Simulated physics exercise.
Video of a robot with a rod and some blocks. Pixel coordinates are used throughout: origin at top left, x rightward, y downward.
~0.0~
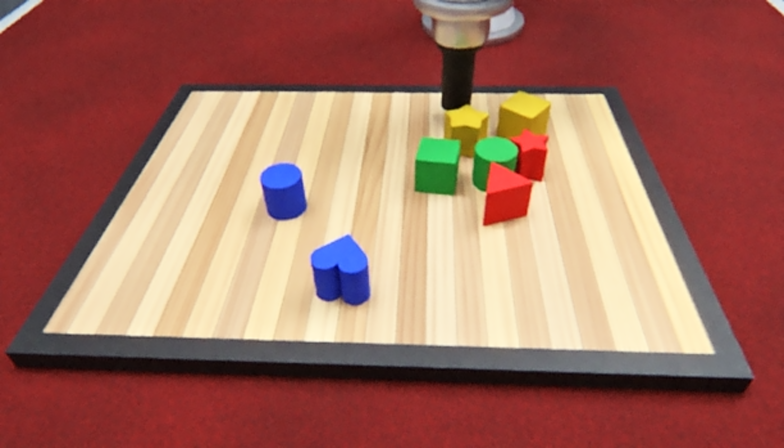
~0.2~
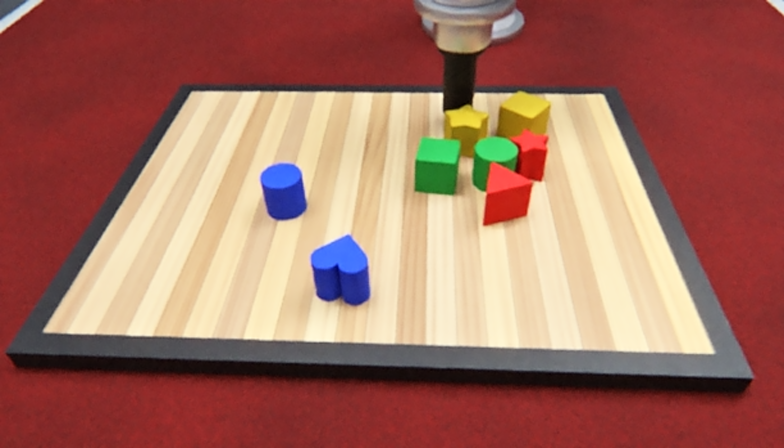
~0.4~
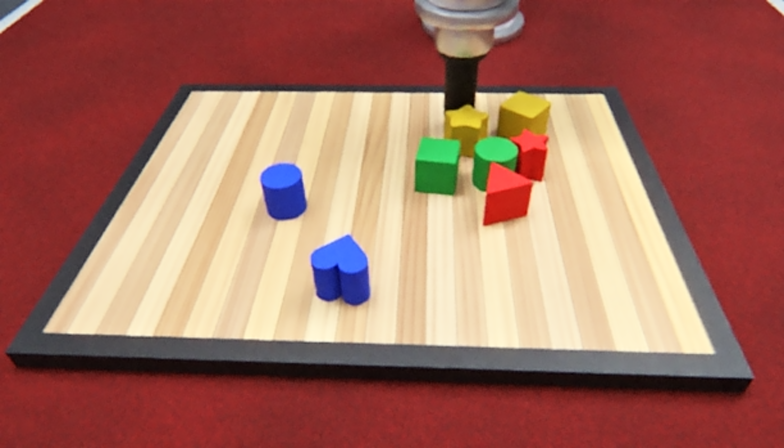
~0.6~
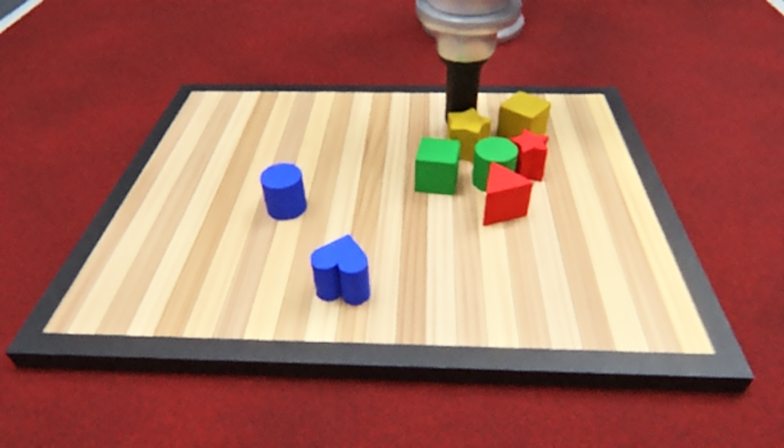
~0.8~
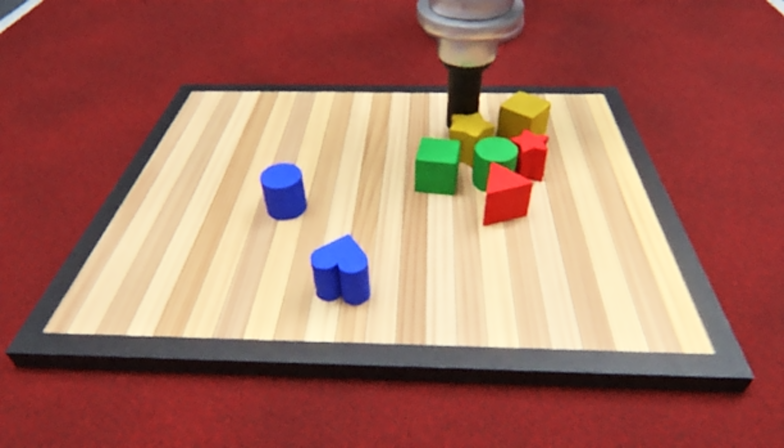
To begin with, a dark rod on a robot stands behind a yellow star near a green cube, a green cylinder and other blocks on a wooden board. The rod creeps forward and nudges the star slightly toward the viewer and right, while the other blocks stay in place.
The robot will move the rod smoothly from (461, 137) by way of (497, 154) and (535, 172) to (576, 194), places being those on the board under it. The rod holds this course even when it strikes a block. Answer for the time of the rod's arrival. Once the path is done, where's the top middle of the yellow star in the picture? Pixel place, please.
Its top middle: (497, 144).
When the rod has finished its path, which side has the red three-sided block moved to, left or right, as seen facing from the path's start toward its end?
It goes right.
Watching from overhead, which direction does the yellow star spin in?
If we look at it from overhead, the yellow star pivots clockwise.
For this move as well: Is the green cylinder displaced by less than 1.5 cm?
Answer: No.
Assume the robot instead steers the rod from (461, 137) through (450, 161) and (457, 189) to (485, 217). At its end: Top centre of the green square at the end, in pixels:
I'd guess (424, 169).
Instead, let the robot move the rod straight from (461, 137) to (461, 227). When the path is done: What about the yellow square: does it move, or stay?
The yellow square keeps its place.
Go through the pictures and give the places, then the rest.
In the first frame, lower end of the rod (456, 106), tops of blocks, yellow star (467, 116), green cylinder (496, 149), red three-sided block (504, 178), red star (531, 140).
In the second frame, rod (457, 110), blocks as before.
In the third frame, rod (459, 115), blocks as before.
In the fourth frame, rod (460, 120), yellow star (468, 120).
In the fifth frame, rod (462, 125), yellow star (471, 123), green cylinder (496, 149), red three-sided block (504, 178), red star (531, 140).
On the path given first. One third of the way, rod (499, 142); yellow star (489, 139), turned 35° clockwise; green cylinder (500, 162); red three-sided block (503, 186), turned 30° anticlockwise.
Two thirds of the way, rod (538, 160); yellow star (497, 144), turned 65° clockwise; green cylinder (496, 170); red three-sided block (502, 194), turned 45° anticlockwise; red star (564, 156).
At the end, rod (579, 182); yellow star (497, 144), turned 65° clockwise; green cylinder (496, 170); red three-sided block (502, 194), turned 45° anticlockwise; red star (606, 180), turned 20° clockwise.
